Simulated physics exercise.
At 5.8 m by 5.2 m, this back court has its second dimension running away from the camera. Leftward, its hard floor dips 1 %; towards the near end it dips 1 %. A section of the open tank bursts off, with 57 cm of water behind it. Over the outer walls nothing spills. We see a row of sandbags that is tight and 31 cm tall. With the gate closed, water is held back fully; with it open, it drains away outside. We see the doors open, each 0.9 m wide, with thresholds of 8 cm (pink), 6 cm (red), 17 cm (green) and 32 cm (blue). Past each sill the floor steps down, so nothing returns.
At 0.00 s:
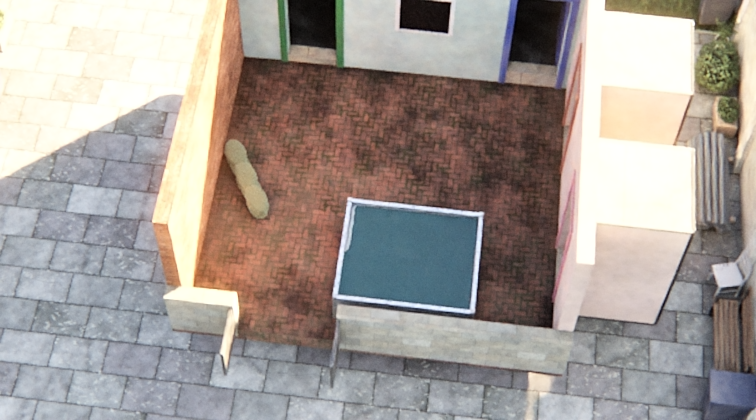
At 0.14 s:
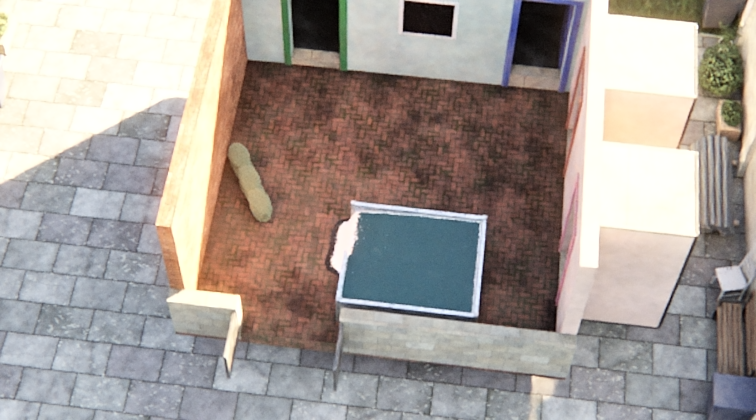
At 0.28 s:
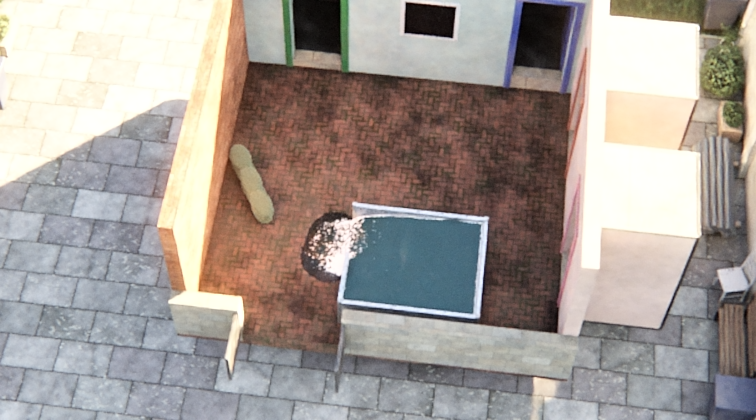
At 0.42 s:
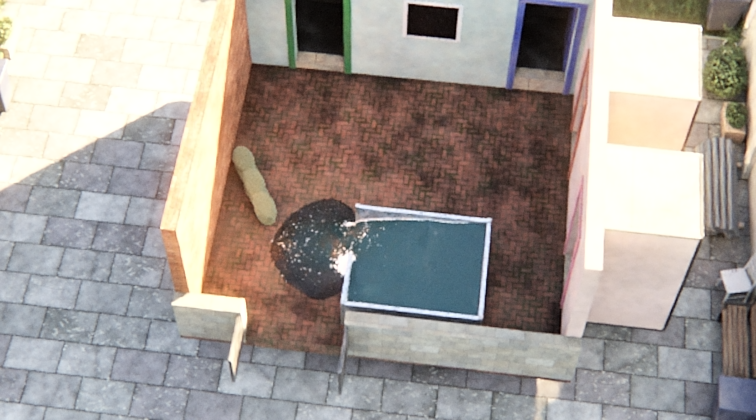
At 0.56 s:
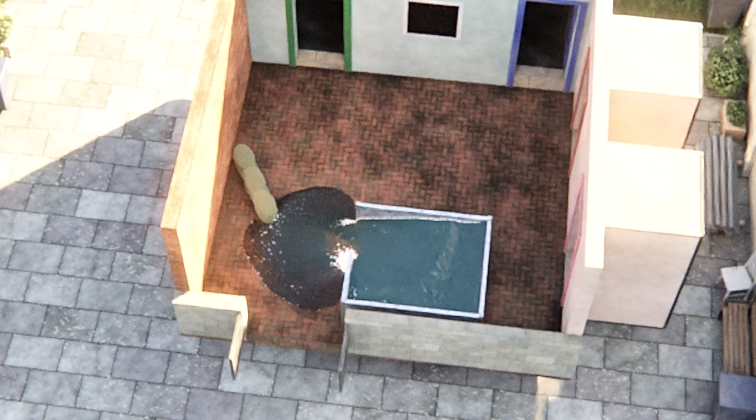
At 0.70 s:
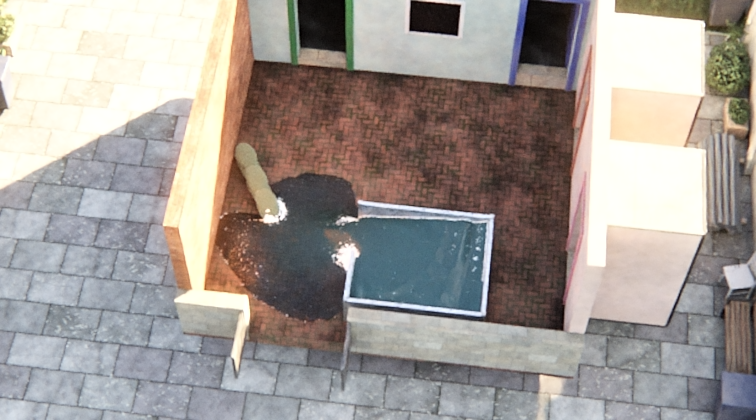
Water sits still in a white-rimmed open tank in a walled, brick-paved court, then bursts white and foaming through the tank's left side. It spreads leftward over the red floor in a widening dark pool, reaches the tan, lumpy object near the left wall, and froths around its lower end.
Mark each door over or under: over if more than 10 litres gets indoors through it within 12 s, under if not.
Pink door: Under, red door: Under, green door: Under, blue door: Under.
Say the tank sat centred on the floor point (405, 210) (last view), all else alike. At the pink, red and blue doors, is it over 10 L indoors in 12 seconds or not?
Checking the limit: Pink is within it, red is beyond it and blue is within it.
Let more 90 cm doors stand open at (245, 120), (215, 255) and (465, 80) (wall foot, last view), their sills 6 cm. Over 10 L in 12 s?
The first one exceeds it, the second one exceeds it, and the third one doesn't reach it.
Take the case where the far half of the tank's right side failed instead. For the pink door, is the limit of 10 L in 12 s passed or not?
Then the pink door ends up out of bounds.
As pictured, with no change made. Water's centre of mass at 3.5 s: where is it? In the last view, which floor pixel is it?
(334, 232).
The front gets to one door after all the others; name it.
The answer is the pink door.
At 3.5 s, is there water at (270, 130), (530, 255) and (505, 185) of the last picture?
Respectively: Got hit, was missed, was missed.
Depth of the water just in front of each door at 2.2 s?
Depths: Pink door 0 cm, red door 0 cm, green door 0 cm, blue door 0 cm.
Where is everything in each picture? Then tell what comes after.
In the first frame, the open tank at (409, 257) is whole and still, 57 cm deep.
In the second frame, water pours out at (351, 241) and has run 0.5 m, to (345, 224); typically 8 cm deep outside, 57 cm at the open tank's back.
In the third frame, water pours out at (353, 244) and has run 0.8 m, to (306, 255); typically 9 cm deep outside, 57 cm at the open tank's back.
In the fourth frame, water pours out at (356, 246) and has run 1.3 m, to (276, 253); typically 6 cm deep outside, 57 cm at the open tank's back.
In the fifth frame, water pours out at (356, 244) and has run 1.8 m, to (252, 230); typically 5 cm deep outside, 57 cm at the open tank's back.
In the sixth frame, the front is at (222, 225), 2.3 m from the gap at (359, 242); 3.6 m2 of floor is under water; 53 cm left at the back of the open tank.
After 1.4 s water covers 20 % of the floor and is deepest (31 cm) near (214, 246); pink door not reached, red door not reached, green door not reached, blue door not reached.
After 2.2 s water covers 30 % of the floor and is deepest (42 cm) near (200, 313); pink door not reached, red door not reached, green door not reached, blue door not reached.
After 3.5 s water covers 40 % of the floor and is deepest (27 cm) near (200, 313); pink door not reached, red door not reached, green door 12 cm at the sill, 0 L in, blue door not reached.
After 7.0 s water covers 85 % of the floor and is deepest (18 cm) near (200, 313); pink door not reached, red door 5 cm at the sill, 0 L in, green door 11 cm at the sill, 0 L in, blue door 2 cm at the sill, 0 L in.
After 12.0 s water covers 95 % of the floor and is deepest (12 cm) near (200, 313); pink door 3 cm at the sill, 0 L in, red door 3 cm at the sill, 0 L in, green door 4 cm at the sill, 0 L in, blue door 4 cm at the sill, 0 L in.
